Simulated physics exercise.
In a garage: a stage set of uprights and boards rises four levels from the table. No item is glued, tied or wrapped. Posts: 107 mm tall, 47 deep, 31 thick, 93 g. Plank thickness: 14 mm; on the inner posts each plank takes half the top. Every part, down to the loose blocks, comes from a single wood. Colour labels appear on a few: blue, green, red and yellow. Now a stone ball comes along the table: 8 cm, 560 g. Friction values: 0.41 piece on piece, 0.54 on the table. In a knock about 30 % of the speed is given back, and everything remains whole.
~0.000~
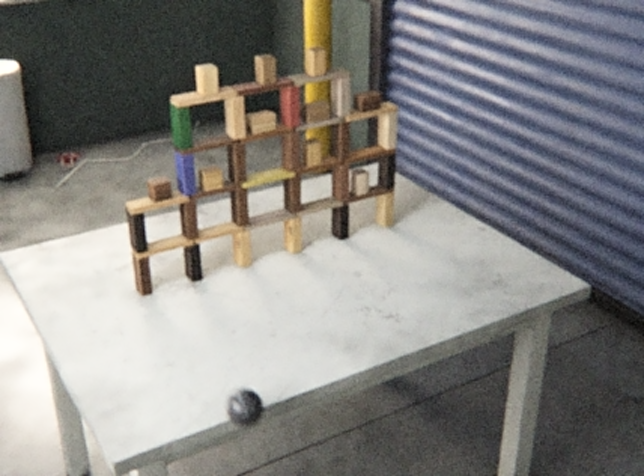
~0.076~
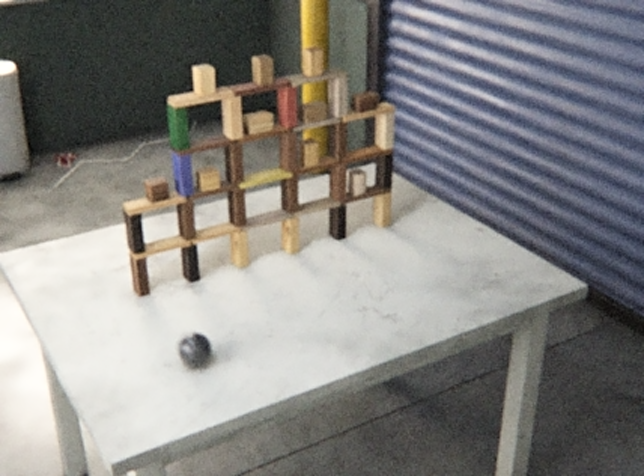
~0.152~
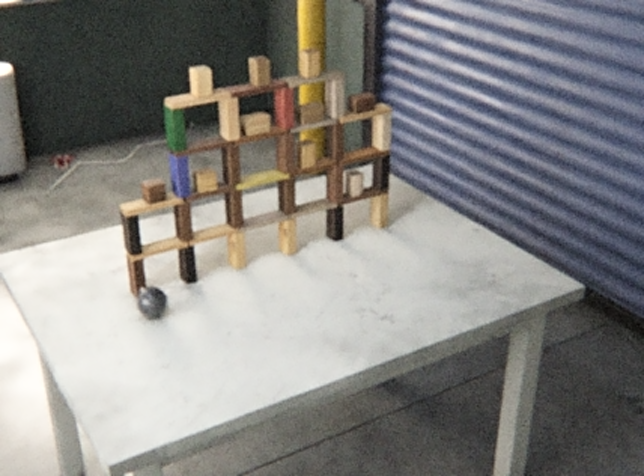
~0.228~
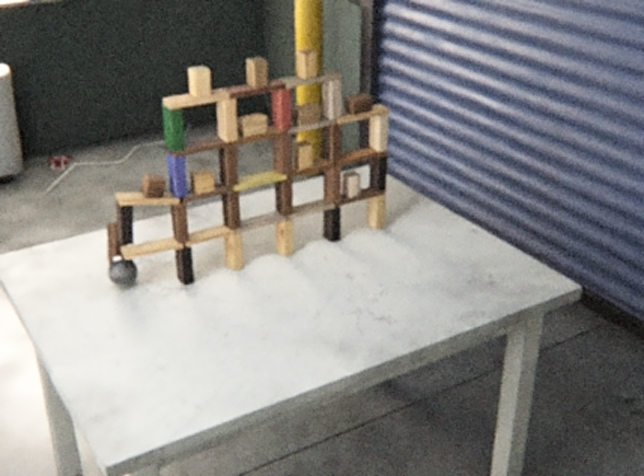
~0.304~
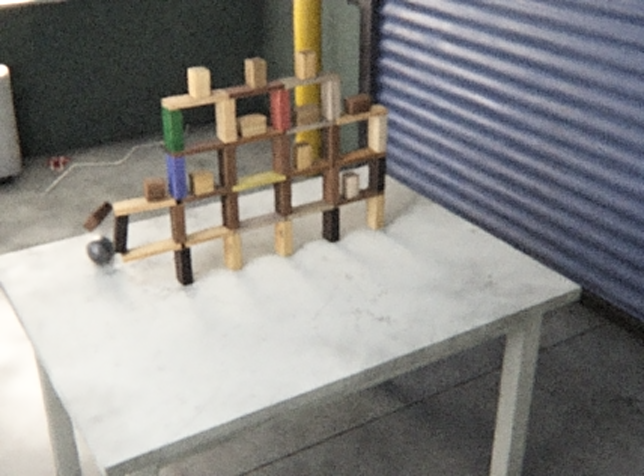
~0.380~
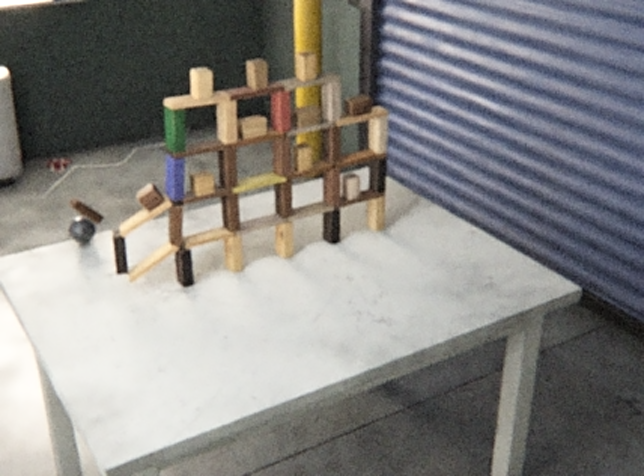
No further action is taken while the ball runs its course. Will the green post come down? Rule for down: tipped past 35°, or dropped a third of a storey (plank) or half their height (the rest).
Yes.
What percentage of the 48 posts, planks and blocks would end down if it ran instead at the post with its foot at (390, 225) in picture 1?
It would then come to 40 per cent.
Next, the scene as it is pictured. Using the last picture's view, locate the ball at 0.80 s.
You'll find it near (36, 318).
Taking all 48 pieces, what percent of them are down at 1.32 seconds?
30 per cent.
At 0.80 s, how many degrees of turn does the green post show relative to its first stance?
Near 70 degrees from how it began.
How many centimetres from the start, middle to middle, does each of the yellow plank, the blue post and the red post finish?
From start to finish: Yellow 0, blue 36, red 0 centimetres.
After 0.54 s, ball still moving; 11 of the 48 pieces down; green post 4° from how it stood, 6 cm lower; blue post 5° from how it stood, 7 cm lower.
After 0.80 s, ball still moving; 13 of the 48 pieces down; green post 75° from how it stood, 24 cm lower; blue post 54° from how it stood, 19 cm lower.
After 1.32 s, ball still moving; 15 of the 48 pieces down; green post 69° from how it stood, 38 cm lower; blue post on its side.
In the end (2.1 s), ball rolling away; 15 of the 48 pieces down; green post 69° from how it stood, 38 cm lower; blue post on its side; red post unmoved. From the last view, middles, green post near (127, 270), blue post near (118, 316).
